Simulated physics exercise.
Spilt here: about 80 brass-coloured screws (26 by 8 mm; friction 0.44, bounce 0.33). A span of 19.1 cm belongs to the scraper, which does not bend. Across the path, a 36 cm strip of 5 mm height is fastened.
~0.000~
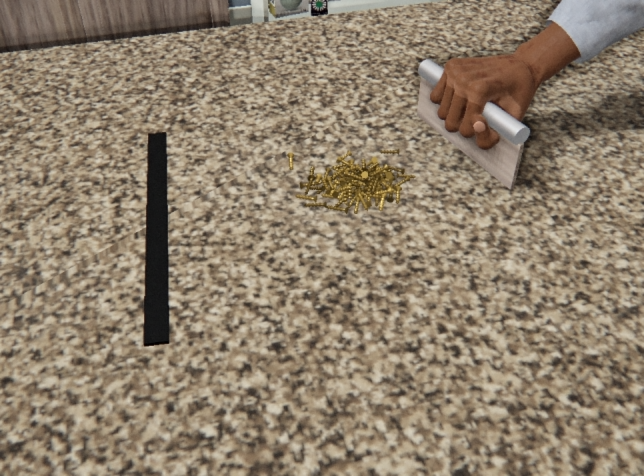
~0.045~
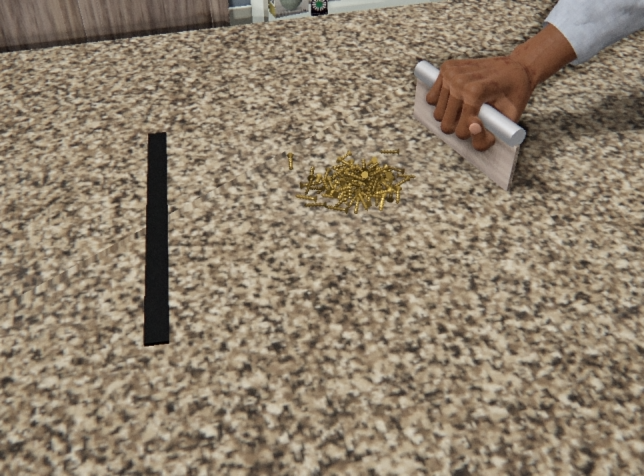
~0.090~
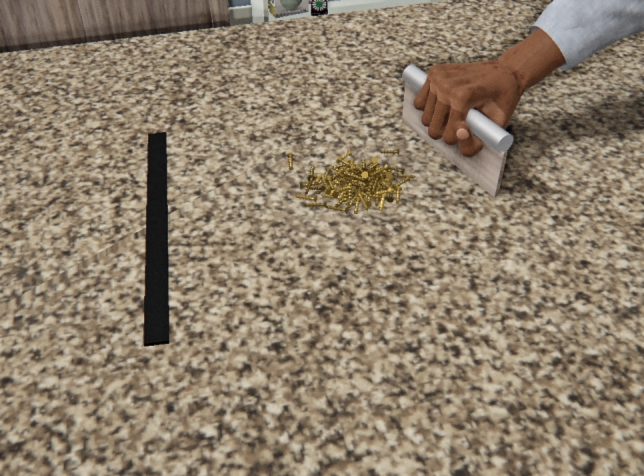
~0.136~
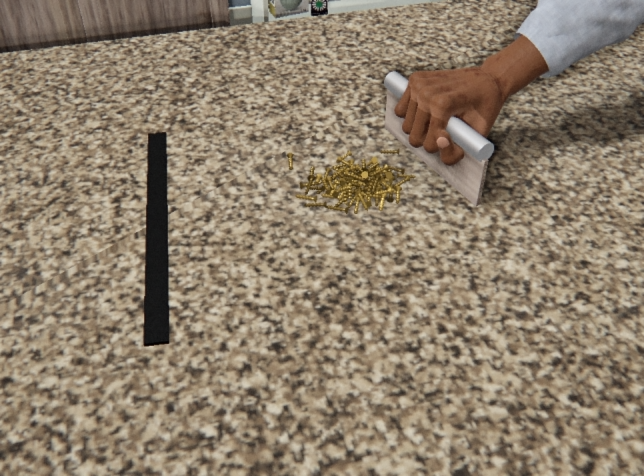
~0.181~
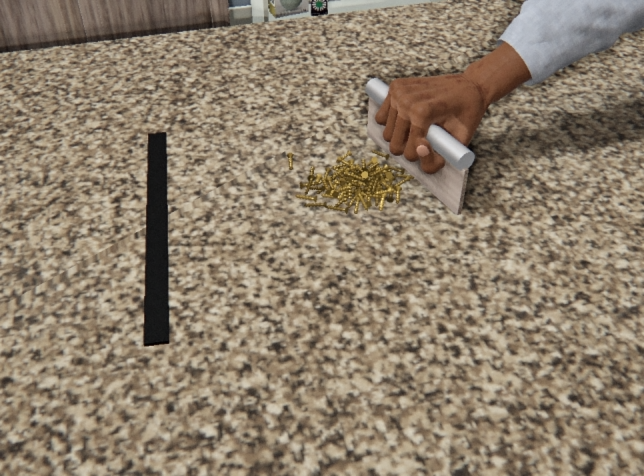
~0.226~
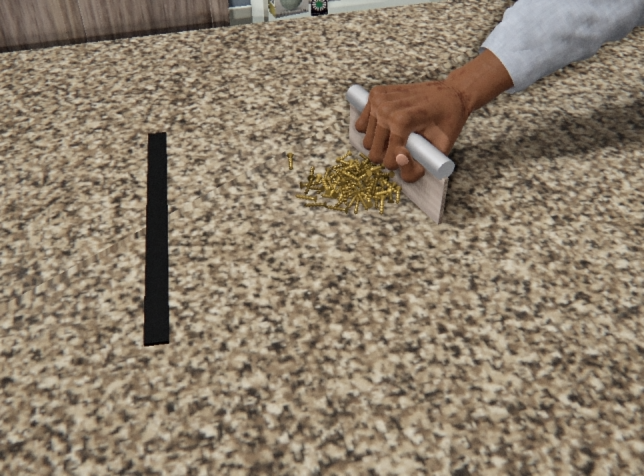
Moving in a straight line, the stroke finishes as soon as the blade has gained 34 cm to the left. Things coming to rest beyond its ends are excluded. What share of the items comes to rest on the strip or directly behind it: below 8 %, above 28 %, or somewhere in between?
My guess is the share there is in the middle band.
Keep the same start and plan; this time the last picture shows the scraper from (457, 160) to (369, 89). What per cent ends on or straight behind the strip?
Somewhere above 0, then.
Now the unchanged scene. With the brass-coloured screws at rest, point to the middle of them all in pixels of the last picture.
Close to pixel (183, 263) in the last view.
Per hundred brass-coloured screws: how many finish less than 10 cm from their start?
0% or thereabouts.
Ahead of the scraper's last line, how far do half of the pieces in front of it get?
Typical distance: Close to 3 cm.
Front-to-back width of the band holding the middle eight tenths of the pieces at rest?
12 cm.
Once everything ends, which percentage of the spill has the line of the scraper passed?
Some 0 per cent.
Then, at 0.45 s, scraper 26 cm from its start, spill 12 cm wide; elsewhere 100 %.
Then, at 0.66 s, scraper 36 cm from its start, spill 15 cm wide; on or straight behind the strip 5 %, elsewhere 95 %.
After 0.85 s, scraper 36 cm from its start, spill 16 cm wide; on or straight behind the strip 10 %, elsewhere 90 %.
At rest (1.7 s), on or straight behind the strip 10 %, elsewhere 90 %.
